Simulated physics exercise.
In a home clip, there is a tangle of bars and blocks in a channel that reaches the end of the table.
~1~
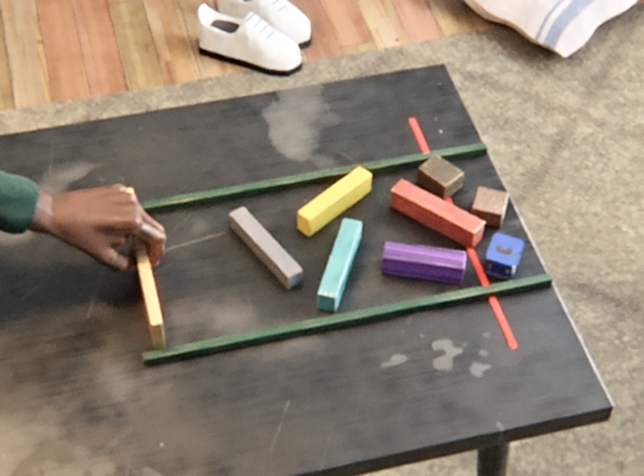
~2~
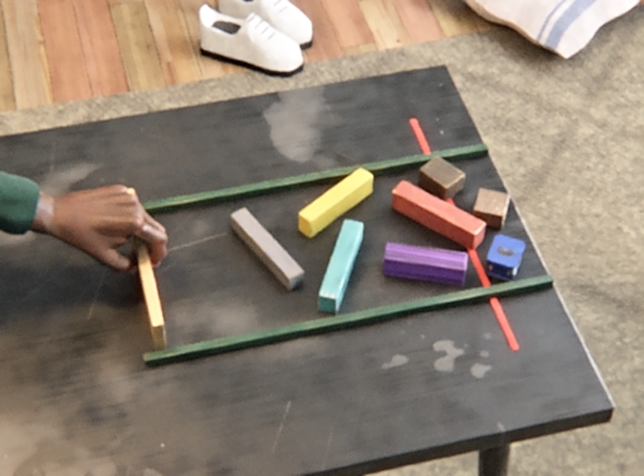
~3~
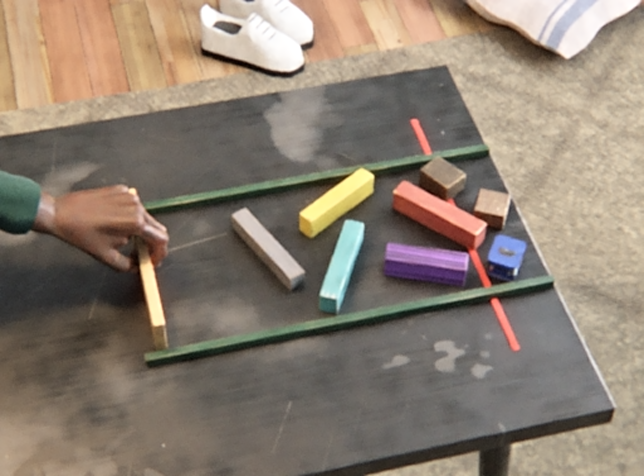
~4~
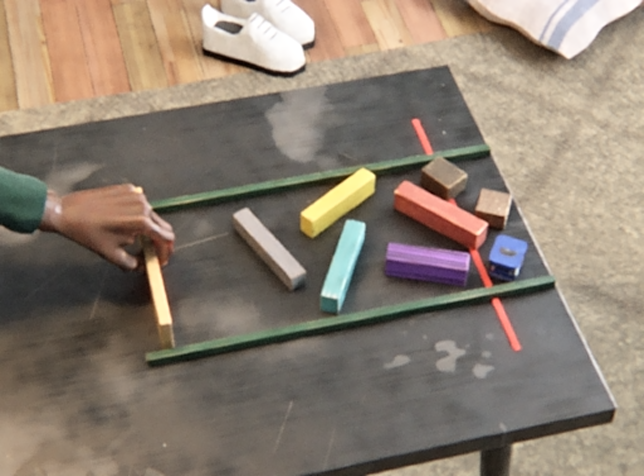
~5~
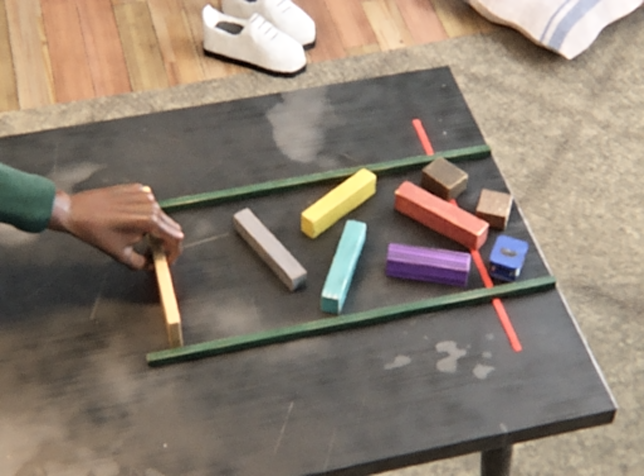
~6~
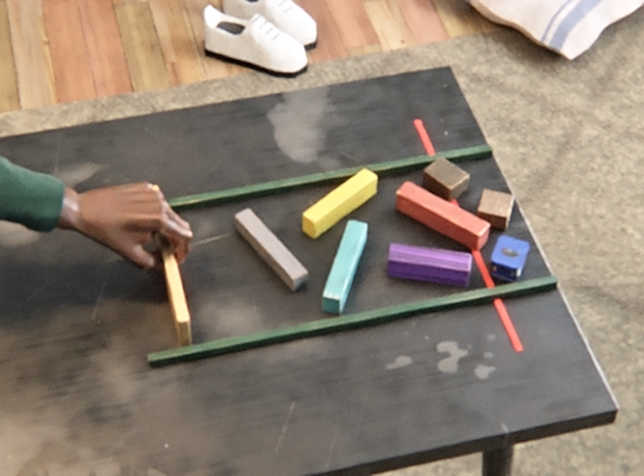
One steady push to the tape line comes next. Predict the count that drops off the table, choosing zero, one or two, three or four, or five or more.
The push clears three or four off the end, I'd bet.
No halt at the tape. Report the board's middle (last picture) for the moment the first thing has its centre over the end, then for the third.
(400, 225), later (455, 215).
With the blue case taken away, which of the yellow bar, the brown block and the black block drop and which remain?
I'd say the yellow bar stays where it is, the brown block ends up down, and the black block ends up down.
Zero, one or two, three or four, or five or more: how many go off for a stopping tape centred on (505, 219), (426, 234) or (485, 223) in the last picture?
The three counts come out as more than four, 1 or 2 and five or over.
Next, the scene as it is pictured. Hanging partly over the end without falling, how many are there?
The count is 2.
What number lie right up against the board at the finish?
1 of them.
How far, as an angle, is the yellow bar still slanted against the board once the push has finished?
Near 35 degrees.
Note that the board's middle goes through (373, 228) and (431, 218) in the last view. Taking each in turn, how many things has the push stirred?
So 7, and at the other place 8.
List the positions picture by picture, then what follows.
Brown block (490, 207); blue case (503, 258); black block (440, 177); board (143, 268); tape (459, 224), in the first frame.
Blue case (505, 259); yellow bar (336, 202), in the second frame.
Black block (442, 179); red bar (439, 216), in the third frame.
Brown block (493, 209); purple stick (427, 264), in the fourth frame.
Blue case (507, 260); grey bar (269, 249), in the fifth frame.
Brown block (495, 210); blue case (509, 260); black block (445, 180); board (169, 265); tape (464, 226), in the sixth frame.
Soon after, none off yet; brown block at rest near (495, 210); blue case at rest near (509, 260); black block at rest near (445, 180).
After that, none off yet; brown block displaced a little near (511, 211); blue case tilting well over near (572, 273); black block displaced about its own width near (489, 186).
In the end, the number that fall off is three or four; gone, red bar, black block, blue case and brown block.
